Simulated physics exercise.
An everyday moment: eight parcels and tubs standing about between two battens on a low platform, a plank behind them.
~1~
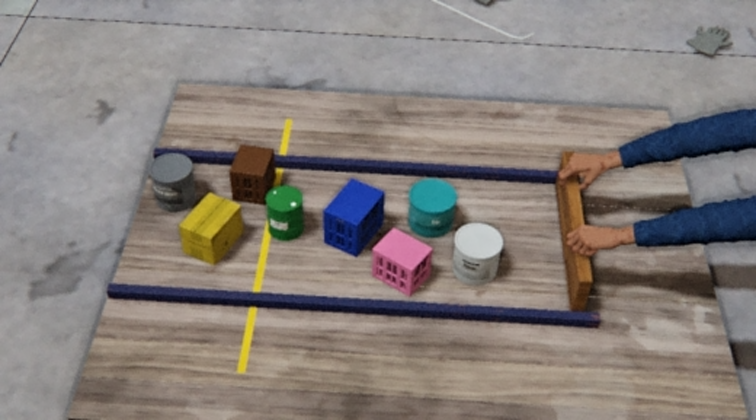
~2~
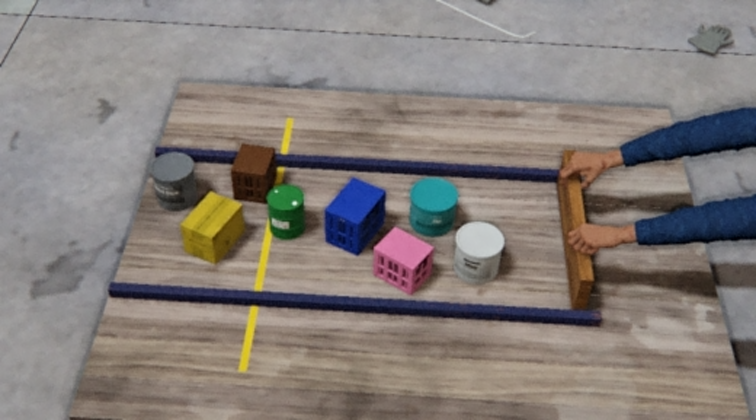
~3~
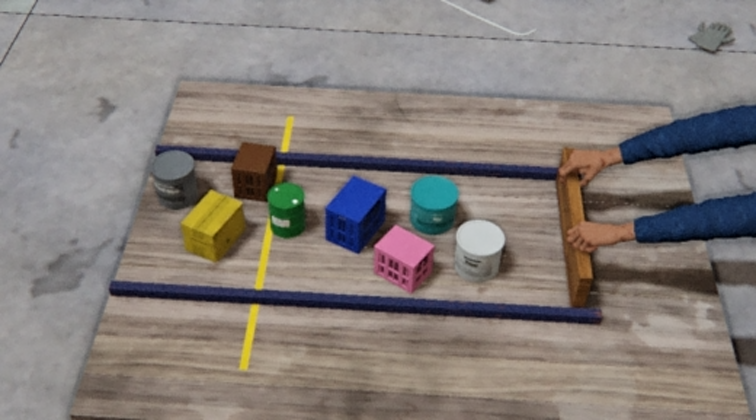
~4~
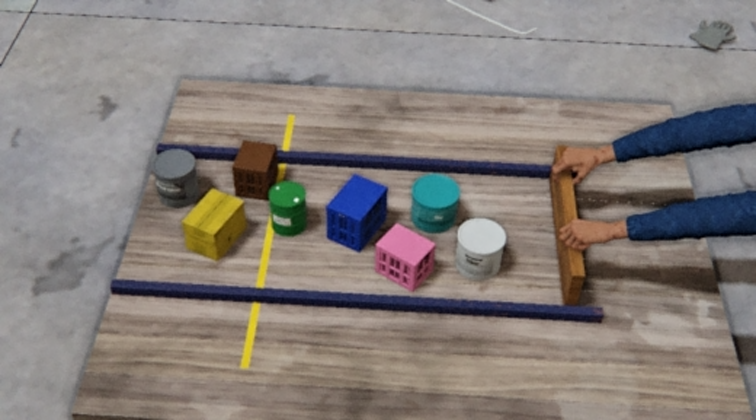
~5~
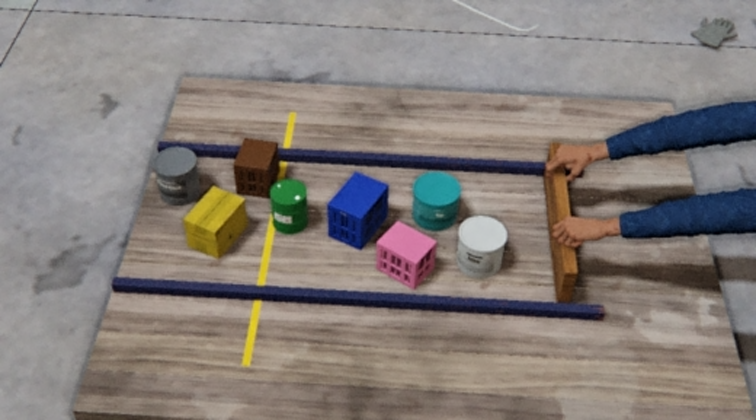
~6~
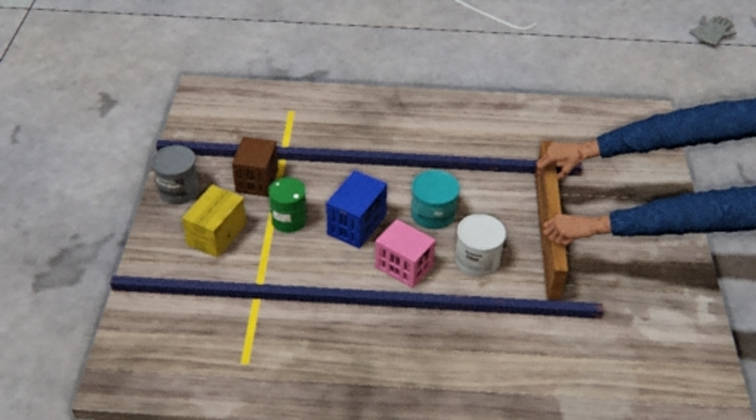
On a wood-grained platform over a grey concrete floor, seen from above at an angle, two dark battens run across a strip of yellow tape. Between them stand a grey pail, yellow box, brown crate and green canister at left, then blue and pink crates, a turquoise pail and a white pail. Blue-sleeved arms at right slide a wooden plank slightly left, while the view drifts very slightly.
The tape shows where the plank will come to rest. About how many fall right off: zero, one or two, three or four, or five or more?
Here the number that fall off is zero.
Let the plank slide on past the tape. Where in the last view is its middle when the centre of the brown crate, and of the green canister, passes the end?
About (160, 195), and (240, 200) for the other.
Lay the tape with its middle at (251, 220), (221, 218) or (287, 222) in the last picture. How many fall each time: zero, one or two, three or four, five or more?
One after another: Zero; one or two; not one.
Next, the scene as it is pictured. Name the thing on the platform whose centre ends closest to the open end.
The grey pail.
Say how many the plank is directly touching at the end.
In contact: 3.
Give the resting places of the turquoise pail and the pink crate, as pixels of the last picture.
Near (252, 187) and (237, 262).
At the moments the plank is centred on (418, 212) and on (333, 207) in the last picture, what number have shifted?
First 4, then 6.
Soon after, none off yet; grey pail at rest near (176, 176); yellow box at rest near (215, 221); brown crate at rest near (256, 167).
Then, none off yet; grey pail at rest near (176, 176); yellow box moving near (213, 221); brown crate at rest near (256, 167).
At rest, the number that fall off is zero.
